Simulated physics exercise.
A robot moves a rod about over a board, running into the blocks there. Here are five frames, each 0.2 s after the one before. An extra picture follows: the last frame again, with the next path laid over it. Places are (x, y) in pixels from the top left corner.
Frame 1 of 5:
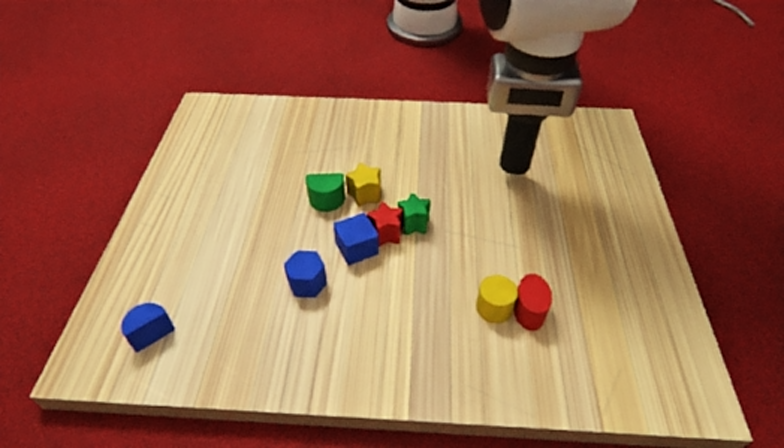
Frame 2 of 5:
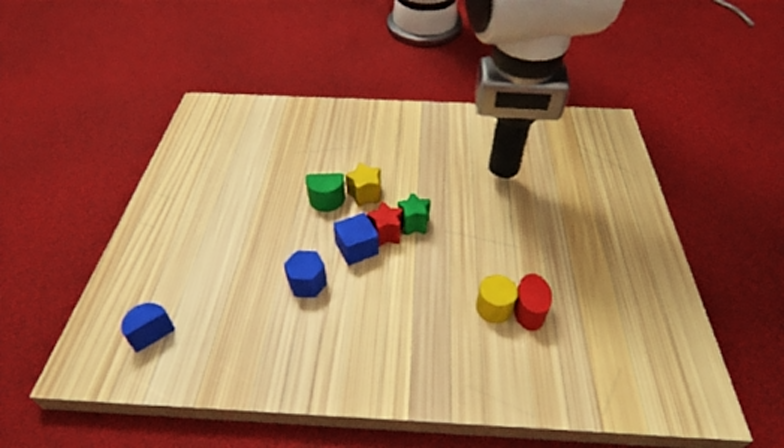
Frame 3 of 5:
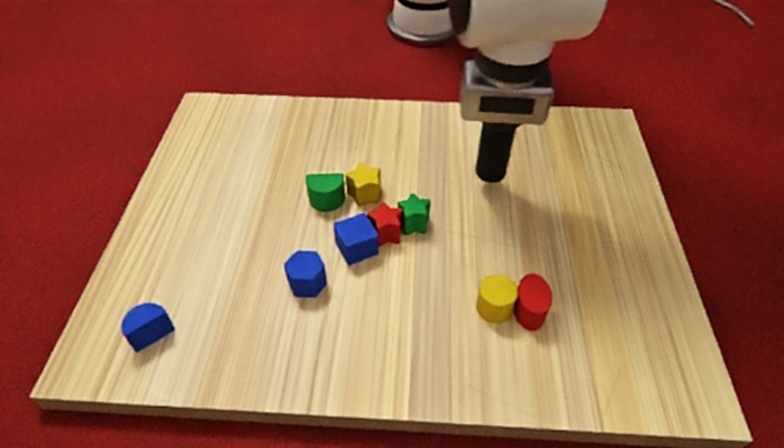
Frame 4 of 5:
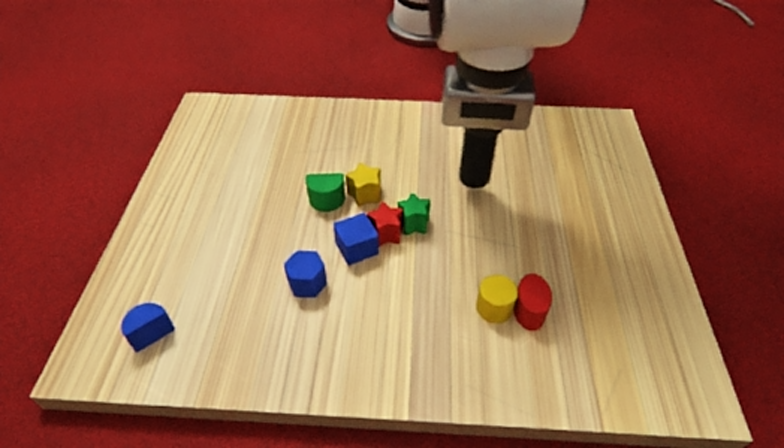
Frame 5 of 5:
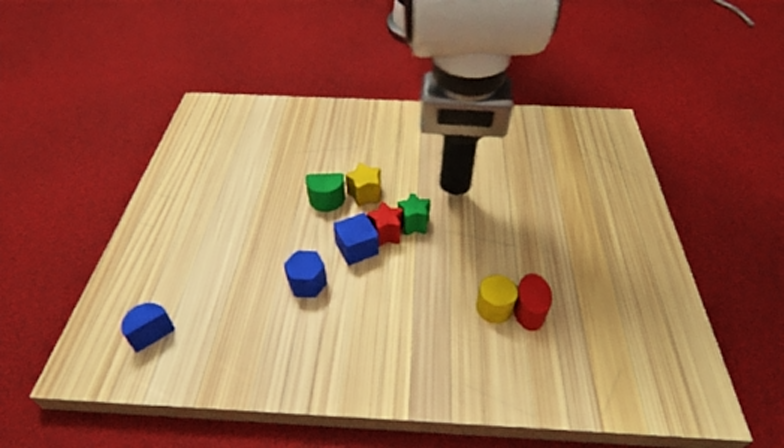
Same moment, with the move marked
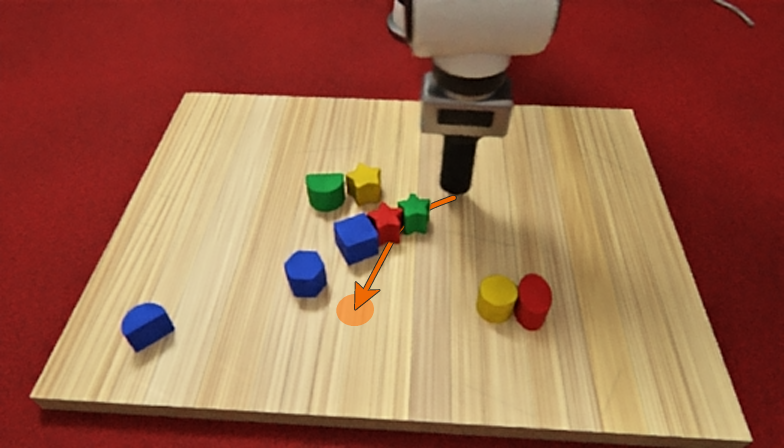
A robot arm moves its black rod left above a wooden board of still, colored blocks.
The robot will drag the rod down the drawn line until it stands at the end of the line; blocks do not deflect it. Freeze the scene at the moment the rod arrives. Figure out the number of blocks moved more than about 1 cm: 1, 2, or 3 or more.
By the end of the path, three or more blocks have moved more than about a centimetre.
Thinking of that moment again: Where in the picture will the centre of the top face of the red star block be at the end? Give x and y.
In the picture, that point is around (334, 317).
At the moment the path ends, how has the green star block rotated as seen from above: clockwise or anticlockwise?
My prediction: CCW.
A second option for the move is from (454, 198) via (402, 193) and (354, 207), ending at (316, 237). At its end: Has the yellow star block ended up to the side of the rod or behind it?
It seems so.
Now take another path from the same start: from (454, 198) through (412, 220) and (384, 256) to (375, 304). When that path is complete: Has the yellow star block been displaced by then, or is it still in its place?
My prediction: It remains in place.
The drawn path runs from (454, 198) by way of (408, 221) and (381, 261) to (355, 310).
On the path given first. One third of the way, rod (407, 208); blue four-sided block (341, 236), turned 25° clockwise; red star block (375, 233), turned 30° clockwise; green star block (404, 225), turned 20° anticlockwise.
Two thirds of the way, rod (380, 248); blue four-sided block (337, 238), turned 40° clockwise; red star block (364, 265), turned 75° clockwise; green star block (407, 257), turned 85° anticlockwise.
At the end, rod (354, 297); blue hexagon not moved; blue four-sided block (337, 238), turned 40° clockwise; red star block (334, 317), turned 75° clockwise; green star block (406, 261), turned 110° anticlockwise.
